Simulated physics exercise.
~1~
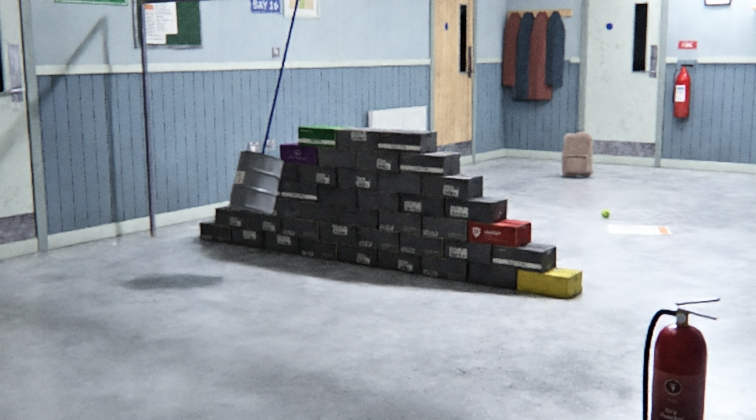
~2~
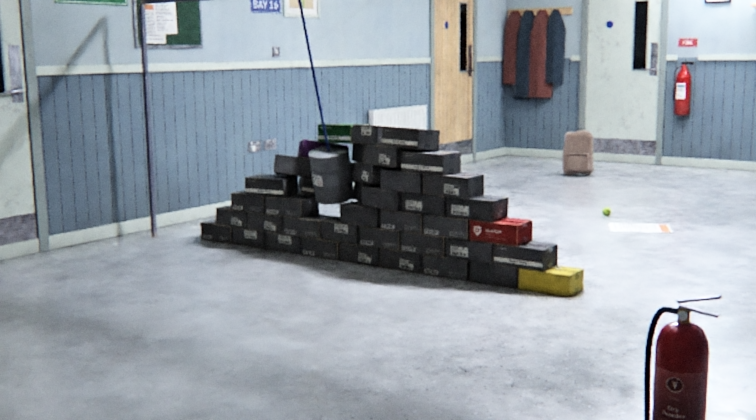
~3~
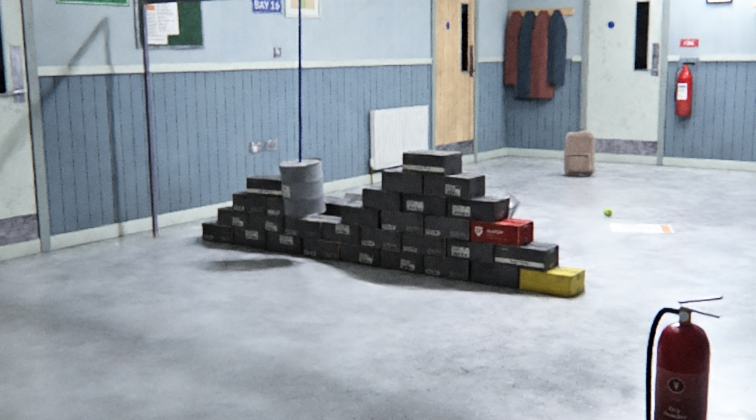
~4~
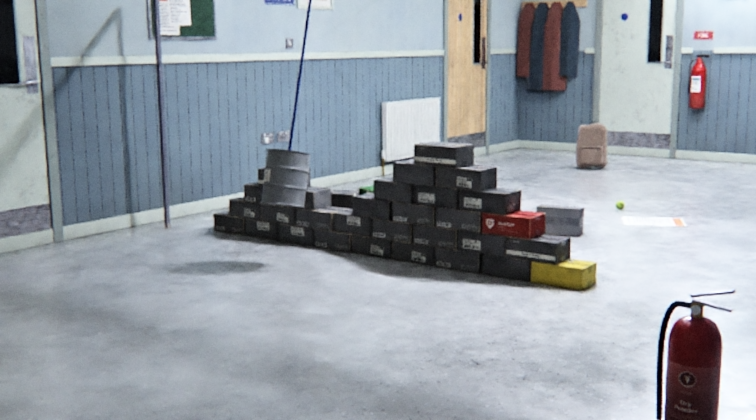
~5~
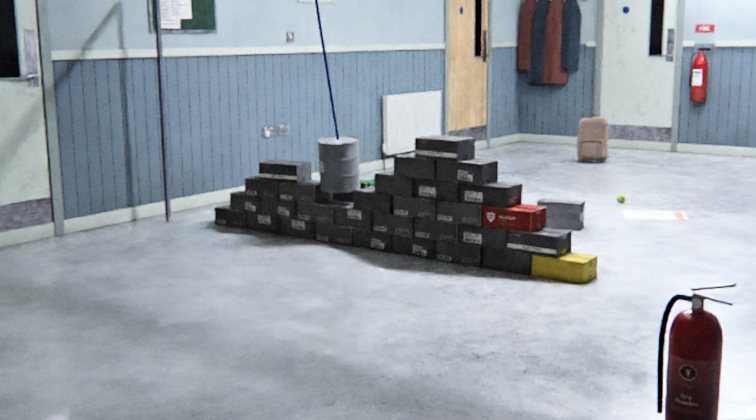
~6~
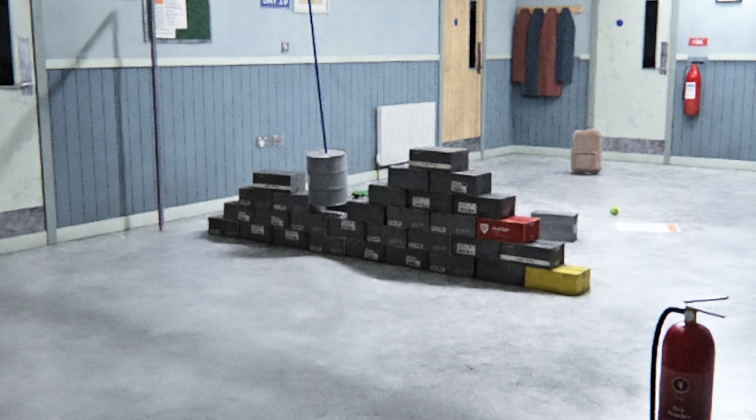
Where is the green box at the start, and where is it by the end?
At the start the green box sits at the top of the wall, at the left end of the highest row. By the end it is down low behind the wall, partly hidden and seen through the gap.
